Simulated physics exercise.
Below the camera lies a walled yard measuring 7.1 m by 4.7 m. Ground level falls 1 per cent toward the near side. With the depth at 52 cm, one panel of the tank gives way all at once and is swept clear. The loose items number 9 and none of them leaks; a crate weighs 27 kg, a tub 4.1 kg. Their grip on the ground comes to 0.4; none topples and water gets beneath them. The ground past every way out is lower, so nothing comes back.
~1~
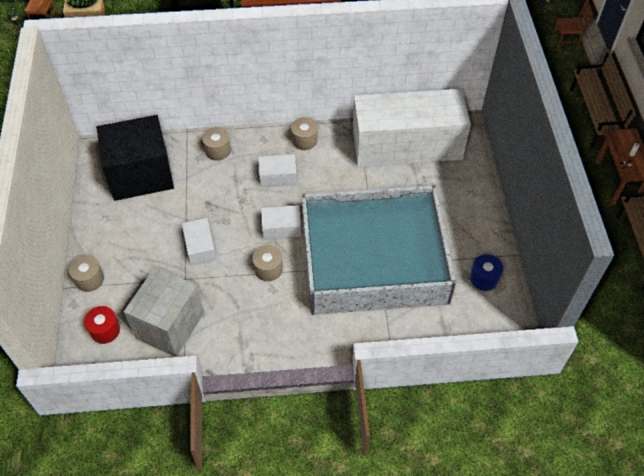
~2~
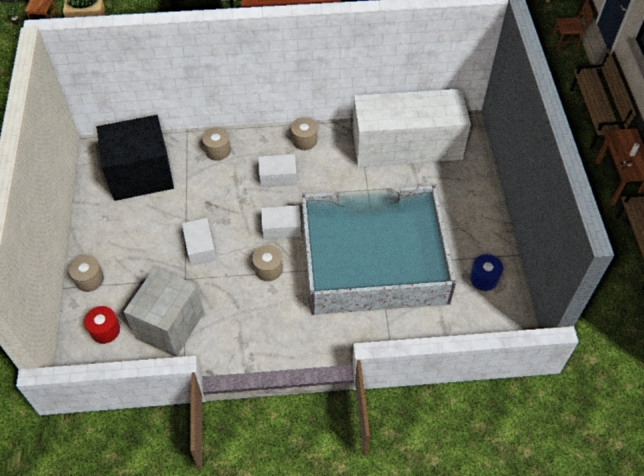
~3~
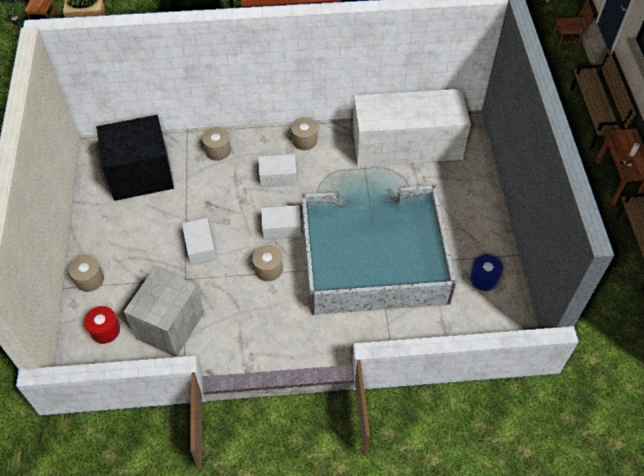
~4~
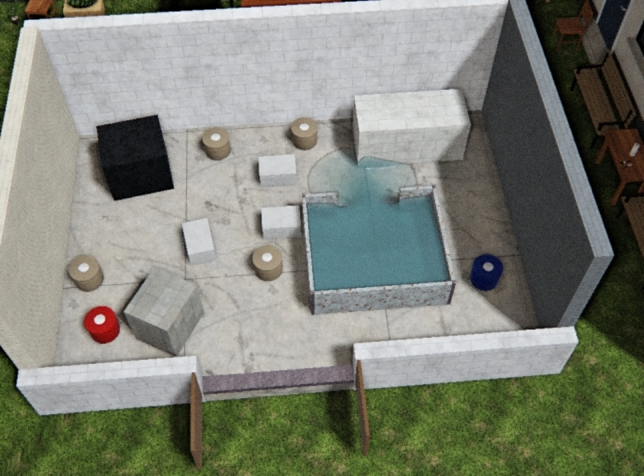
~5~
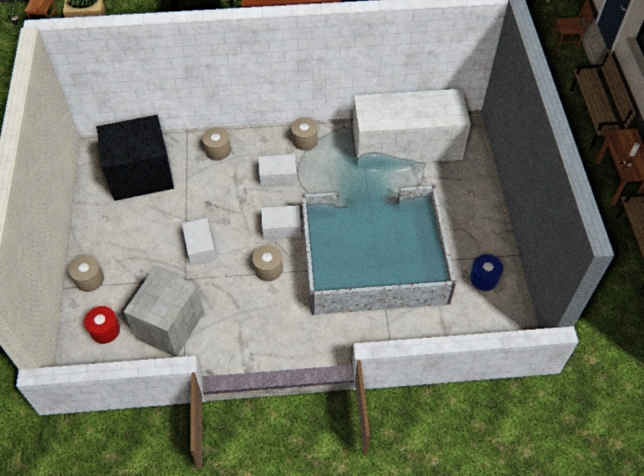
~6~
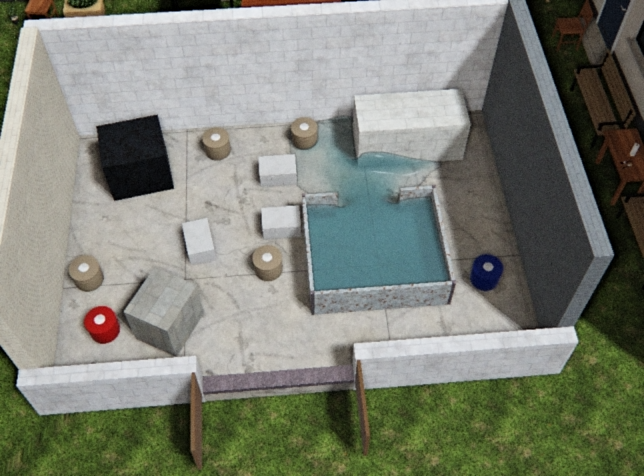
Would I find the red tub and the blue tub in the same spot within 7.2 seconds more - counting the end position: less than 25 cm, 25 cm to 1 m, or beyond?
As for distance, the red tub is shoved slightly and the blue tub ends up well away.
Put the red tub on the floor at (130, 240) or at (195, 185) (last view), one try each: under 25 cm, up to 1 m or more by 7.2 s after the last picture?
Try one: It is washed away. Try two: It is washed away.
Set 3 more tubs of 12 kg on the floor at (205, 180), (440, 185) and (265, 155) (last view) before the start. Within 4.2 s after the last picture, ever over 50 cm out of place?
Lab note - in order: Above threshold / above threshold / above threshold.
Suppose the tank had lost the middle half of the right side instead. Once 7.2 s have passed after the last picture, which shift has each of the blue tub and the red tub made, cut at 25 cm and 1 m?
In that case the blue tub winds up well away while the red tub does not really move.
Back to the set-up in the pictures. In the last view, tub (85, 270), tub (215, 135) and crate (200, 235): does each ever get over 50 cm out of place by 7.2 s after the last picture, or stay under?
Item by item, they came out above the mark, above the mark and below the mark.
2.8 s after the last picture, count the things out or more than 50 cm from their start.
By then the count is 3.
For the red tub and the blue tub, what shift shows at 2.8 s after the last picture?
About 0 cm and 60 cm, respectively.
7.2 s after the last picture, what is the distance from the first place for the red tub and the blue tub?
Distances: Close to 60 and 450 cm.
Then, 0.9 s after the last picture the red tub is near (100, 319), 0.0 m from its start, aground; the blue tub is near (488, 267), 0.0 m from its start, aground; 0 of 9 are out; 1 afloat.
Then, 2.8 s after the last picture the red tub is near (100, 319), 0.0 m from its start, aground; the blue tub is near (469, 302), 0.7 m from its start, aground; 0 of 9 are out; 1 afloat.
Then, 4.8 s after the last picture the red tub is near (91, 335), 0.3 m from its start, aground; the blue tub is near (361, 315), 2.1 m from its start, afloat; 0 of 9 are out; 3 afloat.
Then, 7.2 s after the last picture the red tub is near (101, 355), 0.6 m from its start, afloat; the blue tub is near (202, 333), 4.4 m from its start, afloat; 0 of 9 are out; 4 afloat.
